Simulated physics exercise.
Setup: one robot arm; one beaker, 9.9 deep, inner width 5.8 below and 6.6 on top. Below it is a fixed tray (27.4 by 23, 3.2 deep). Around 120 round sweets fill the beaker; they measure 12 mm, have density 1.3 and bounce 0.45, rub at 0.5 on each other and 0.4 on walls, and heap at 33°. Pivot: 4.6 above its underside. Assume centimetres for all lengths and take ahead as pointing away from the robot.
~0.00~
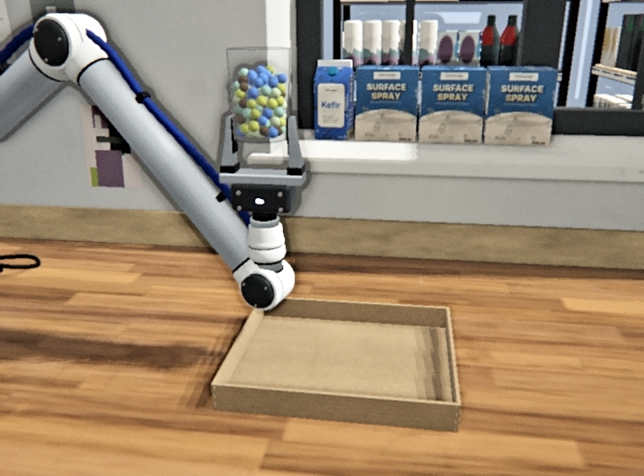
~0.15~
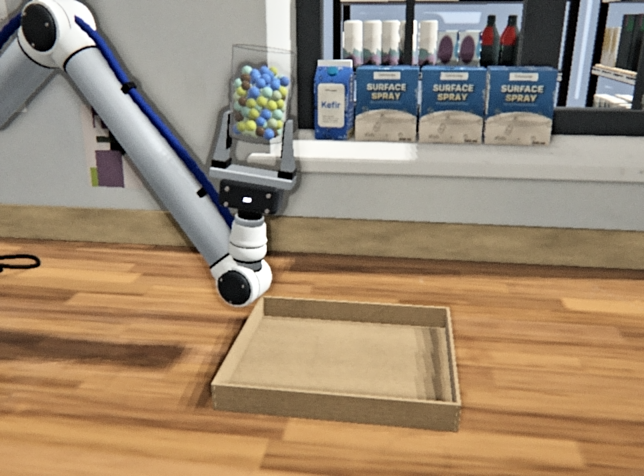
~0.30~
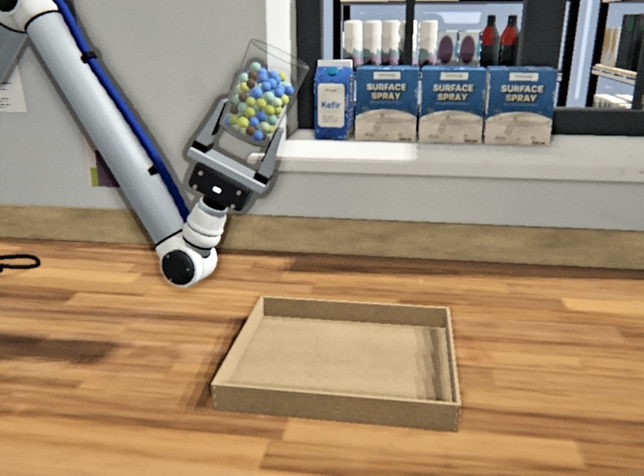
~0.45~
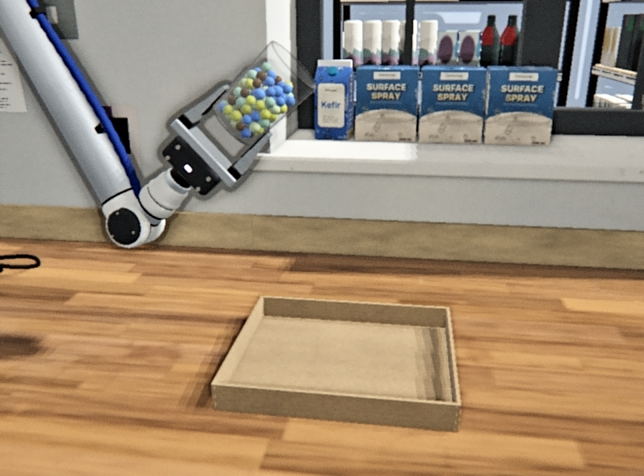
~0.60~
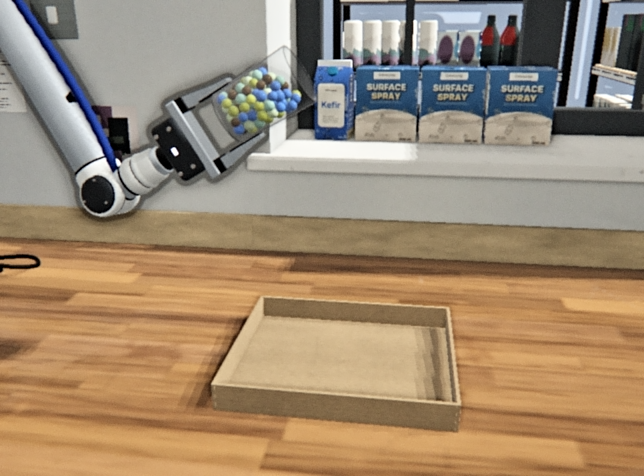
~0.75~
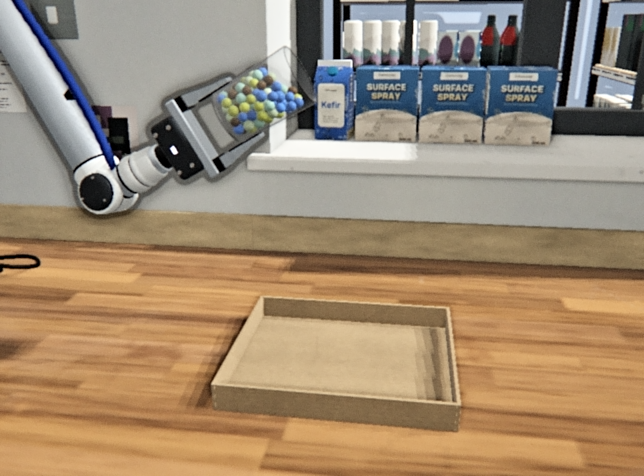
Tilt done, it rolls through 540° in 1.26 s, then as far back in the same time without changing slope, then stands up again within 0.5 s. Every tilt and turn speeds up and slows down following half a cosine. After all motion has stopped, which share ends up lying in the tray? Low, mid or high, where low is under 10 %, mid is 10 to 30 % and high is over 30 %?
Low.
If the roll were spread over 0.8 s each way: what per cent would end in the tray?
Then about 0 per cent.
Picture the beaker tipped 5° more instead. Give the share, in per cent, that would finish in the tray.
5 %.
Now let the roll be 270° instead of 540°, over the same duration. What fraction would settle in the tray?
In that case it would be around 0 percent.
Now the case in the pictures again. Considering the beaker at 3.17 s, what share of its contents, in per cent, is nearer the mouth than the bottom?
About 40 percent.
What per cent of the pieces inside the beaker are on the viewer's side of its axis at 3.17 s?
Roughly 55 in every hundred.
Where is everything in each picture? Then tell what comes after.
Beaker middle at (260, 96), upright; upper third of the load around (261, 84), from x 240 to 280, top at y 70; 116 in the beaker, in the first picture.
Beaker middle at (260, 96), tipped 8°; upper third of the load around (262, 84), from x 235 to 285, top at y 70, in the second picture.
Beaker middle at (261, 96), tipped 26°; upper third of the load around (263, 85), from x 230 to 290, top at y 70, in the third picture.
Beaker middle at (262, 97), tipped 47°; upper third of the load around (261, 86), from x 225 to 290, top at y 70, in the fourth picture.
Beaker middle at (263, 97), tipped 59°; upper third of the load around (261, 87), from x 220 to 295, top at y 75, in the fifth picture.
Beaker middle at (263, 97), tipped 60°; upper third of the load around (261, 88), from x 220 to 300, top at y 75; 116 in the beaker, in the sixth picture.
After 1.96 s, tipped 60°, highest piece 37 above the table; 115 in the beaker, 1 in flight or on a rim.
After 3.17 s, tipped 60°, highest piece 37 above the table; 115 in the beaker, 1 in the tray.
After 3.97 s, upright, highest piece 39 above the table; 115 in the beaker, 1 in the tray.
After 4.67 s, upright, highest piece 39 above the table; 115 in the beaker, 1 in the tray.
At rest, 115 in the beaker, 1 in the tray. That is 1 % in the tray.
